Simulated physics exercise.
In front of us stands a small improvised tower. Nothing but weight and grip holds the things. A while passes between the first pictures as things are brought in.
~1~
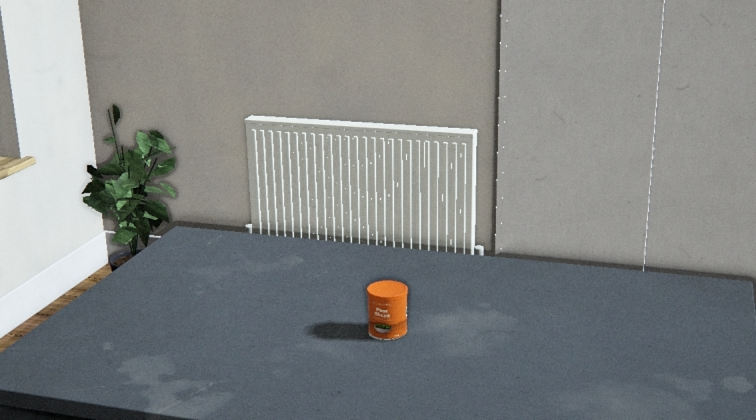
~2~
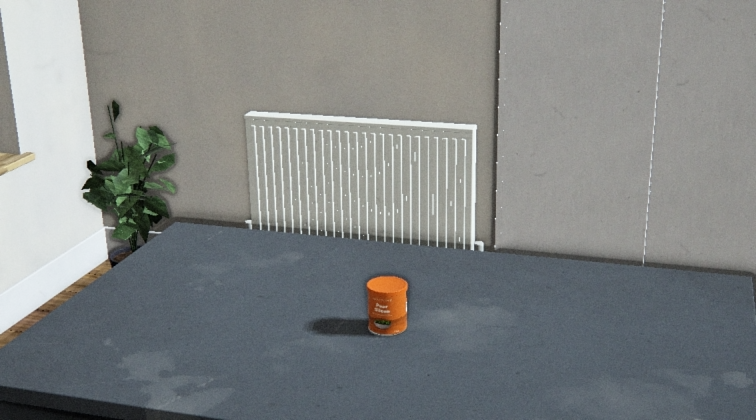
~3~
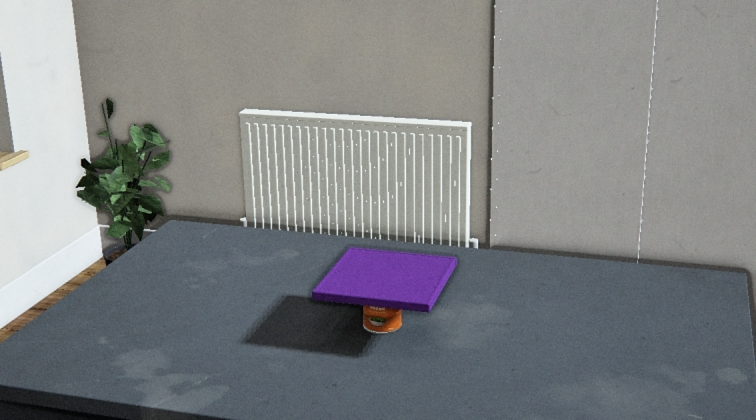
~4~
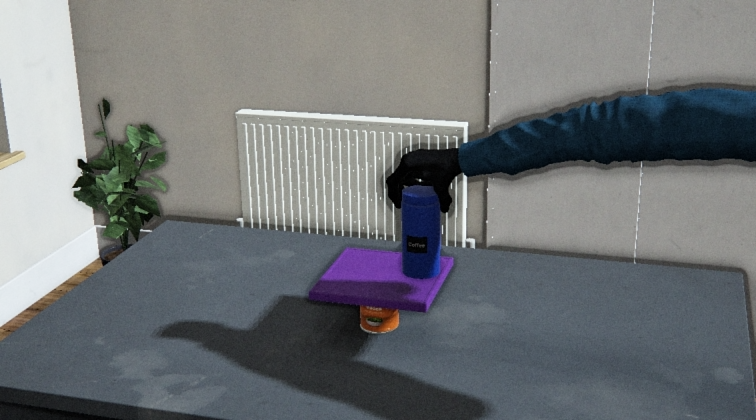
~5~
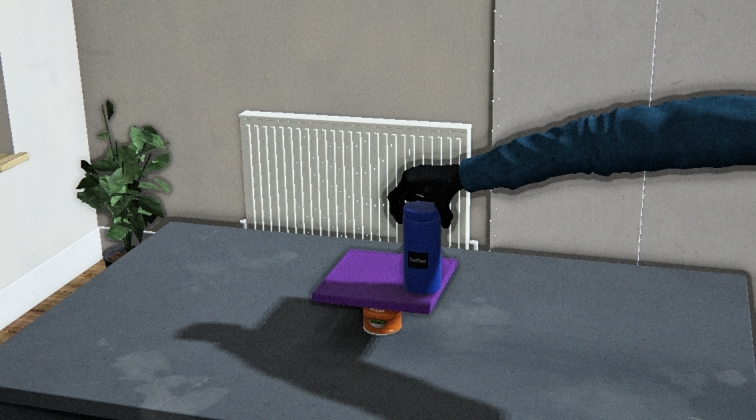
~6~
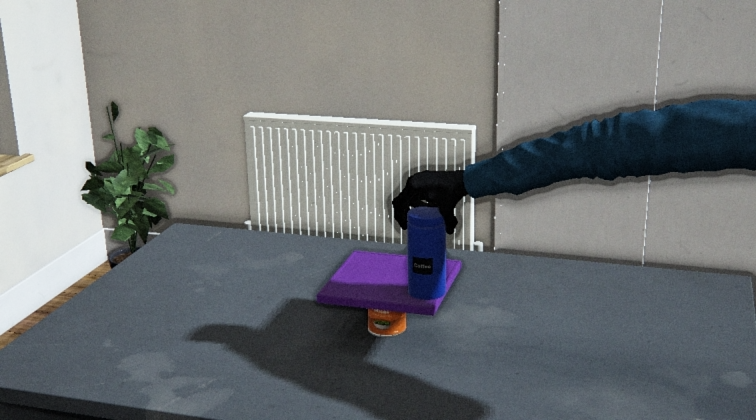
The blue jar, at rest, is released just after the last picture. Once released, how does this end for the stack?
It ends with the stack collapsed.
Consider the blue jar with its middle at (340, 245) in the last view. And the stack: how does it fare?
Outcome: Collapse.
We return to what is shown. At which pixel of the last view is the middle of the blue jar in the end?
Close to pixel (496, 333).
Then, 0.20 s past the last view, blue jar now fallen; purple lid rocked 28° from its first pose.
Then, 0.30 s past the last view, purple lid rocked 55° from its first pose.
Then, 0.50 s past the last view, purple lid rocked 59° from its first pose.
Then, 1.30 s past the last view, purple lid rocked 53° from its first pose.
Finally, fallen, blue jar; down or leaning hard in the stack, purple lid; orange tin still in place. Final places as the last picture's camera would see them, blue jar near (496, 332). The stack loses its balance.
